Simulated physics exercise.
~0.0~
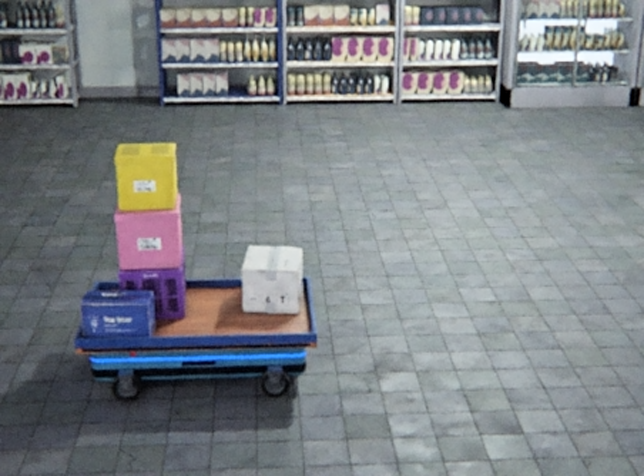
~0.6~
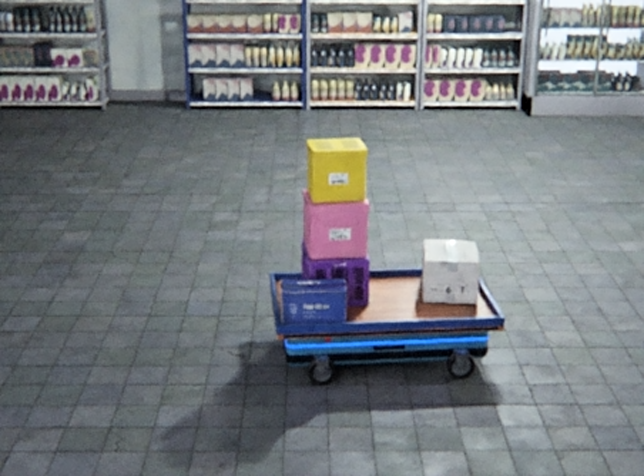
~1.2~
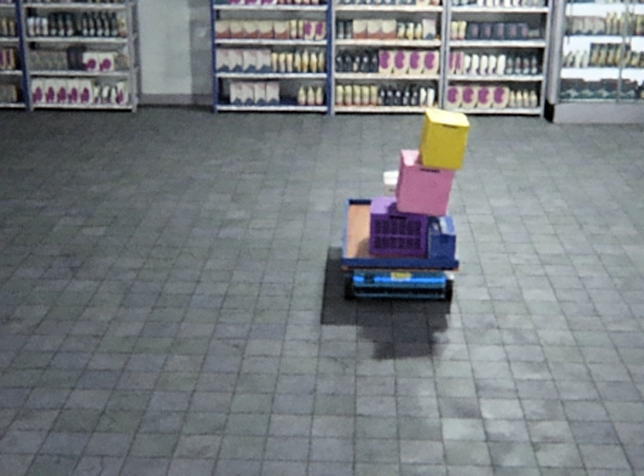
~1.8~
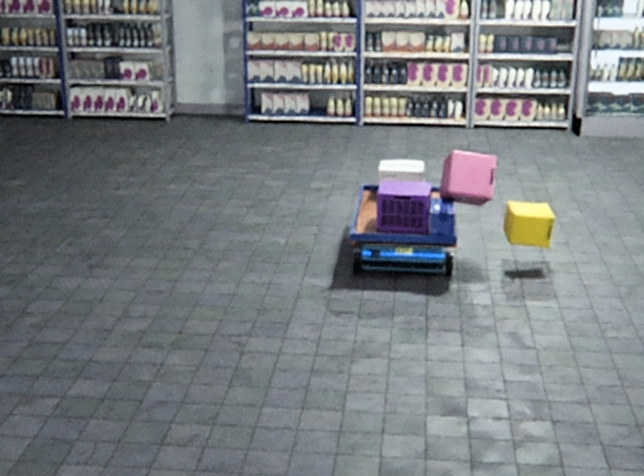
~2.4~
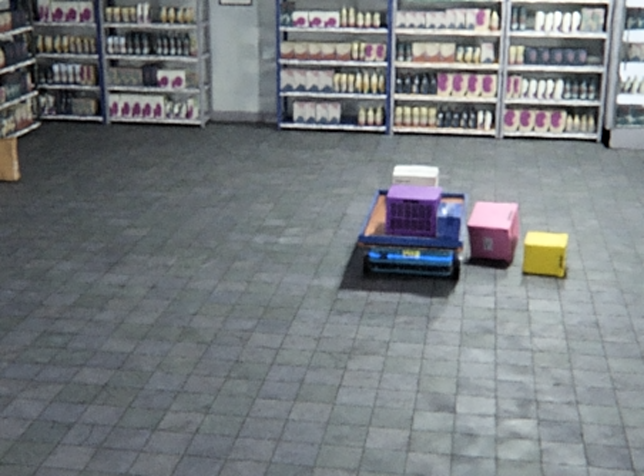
The video shows a flat cart carrying stacked purple, pink and yellow boxes beside blue and white ones across a tiled shop floor; it moves right, turns away and stops as the yellow and pink boxes topple off, ending on the floor to its right.
